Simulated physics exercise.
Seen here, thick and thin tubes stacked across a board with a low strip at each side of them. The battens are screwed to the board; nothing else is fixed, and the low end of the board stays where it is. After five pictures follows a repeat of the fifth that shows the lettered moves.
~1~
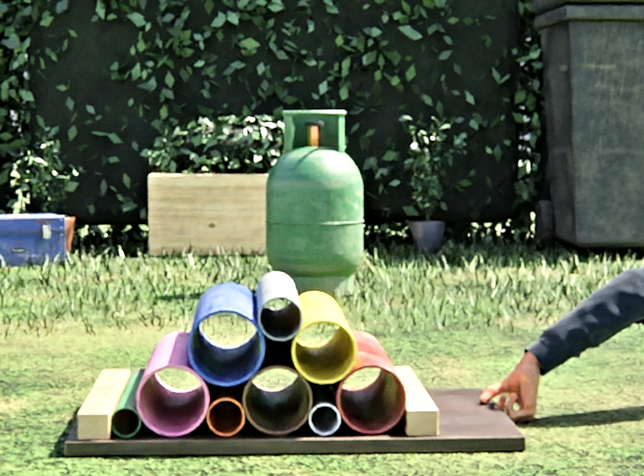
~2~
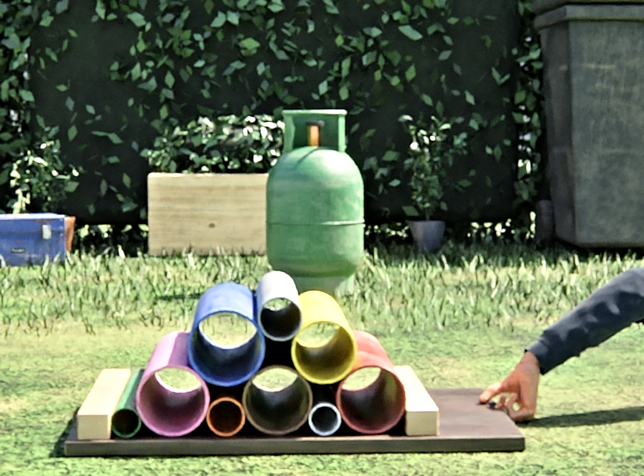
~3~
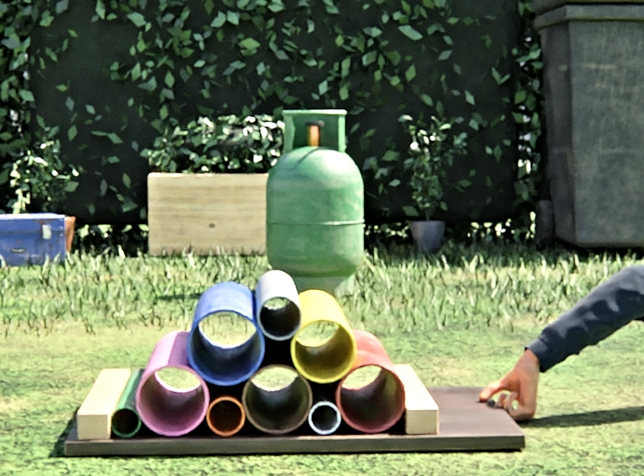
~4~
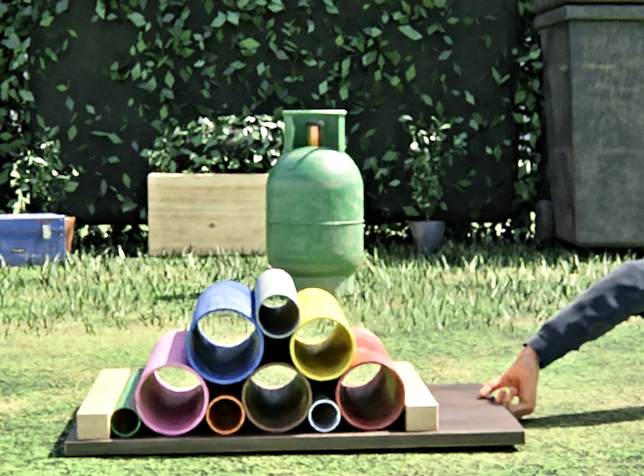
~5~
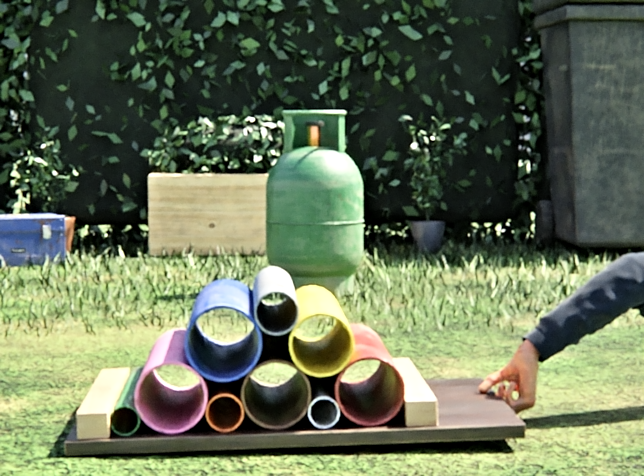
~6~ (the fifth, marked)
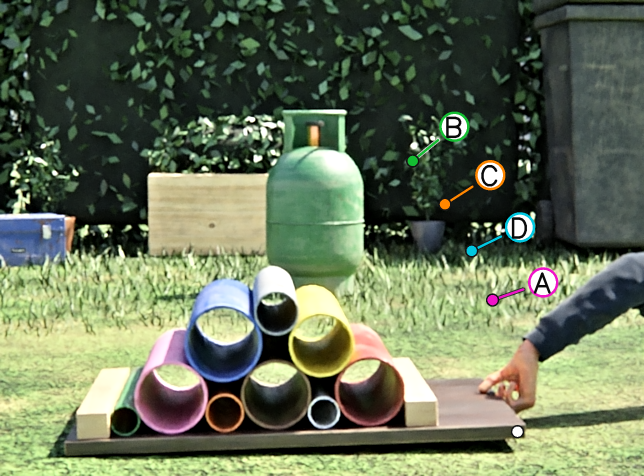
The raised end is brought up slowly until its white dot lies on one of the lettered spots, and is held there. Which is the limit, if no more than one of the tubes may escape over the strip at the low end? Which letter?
Stop at B.
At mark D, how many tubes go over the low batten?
It comes to none.
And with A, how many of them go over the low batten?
With A, none.
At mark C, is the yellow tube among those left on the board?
Yes.
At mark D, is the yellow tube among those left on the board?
Yes.
On the copy, A at (492, 300); B at (413, 161); C at (445, 204); D at (472, 251); the white dot at (518, 431).
On B. First, board at 21°.
Then, board at 39°.
Finally, board at 39°, none over the low batten.
By contrast, A none over the low batten; C none over the low batten; D none over the low batten.
